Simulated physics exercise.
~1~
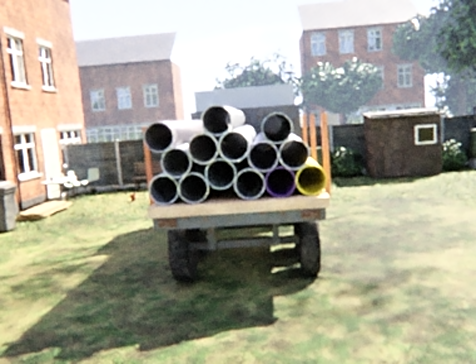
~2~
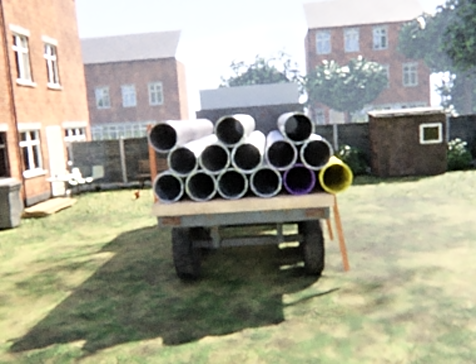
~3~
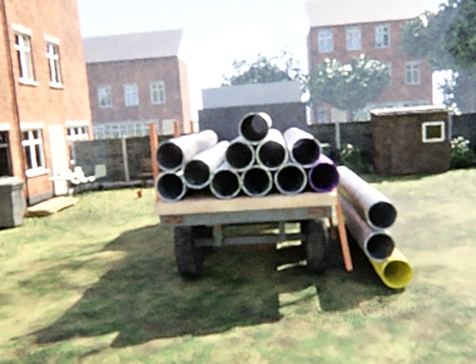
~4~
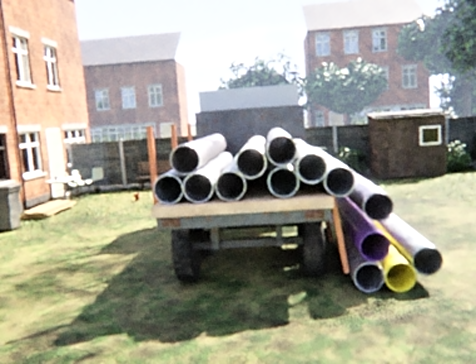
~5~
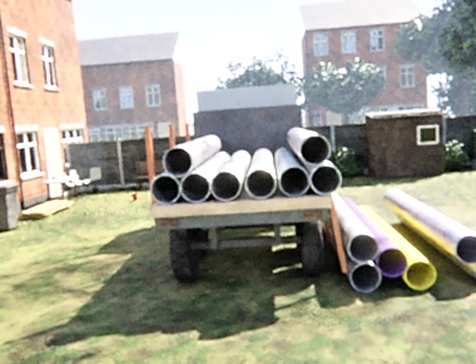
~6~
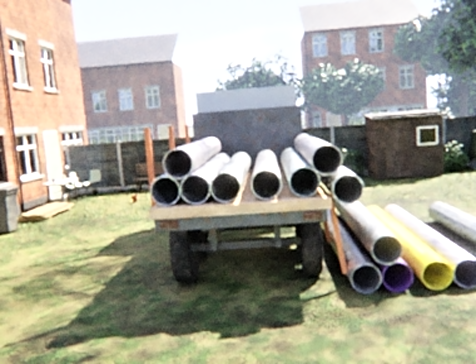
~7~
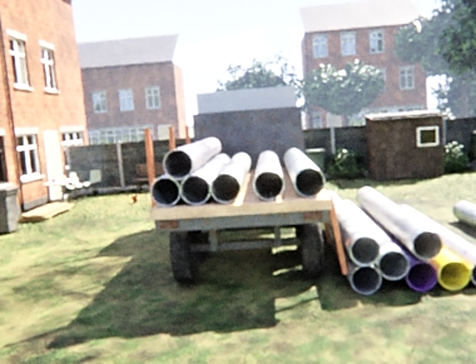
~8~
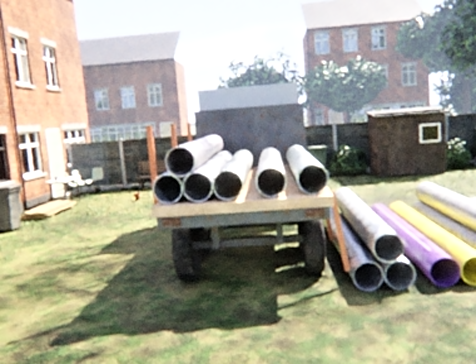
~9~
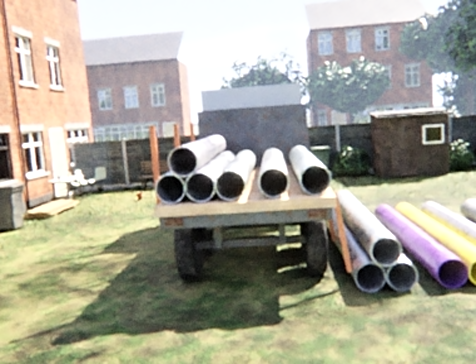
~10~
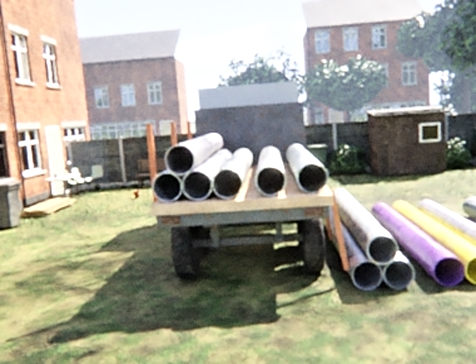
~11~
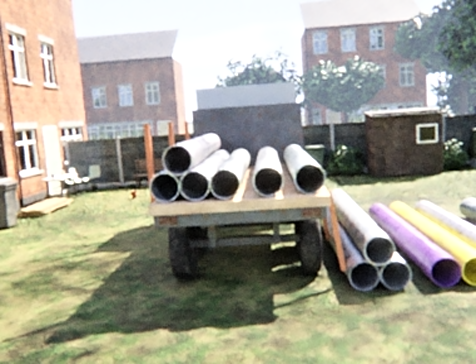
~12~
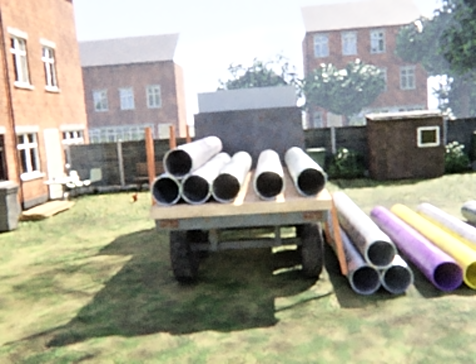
Steel pipes stacked on a parked flatbed rolled off its right side when the posts there dropped, the yellow one going first and the purple one following, until both lay on the grass among other fallen pipes and a few grey ones stayed on the deck.
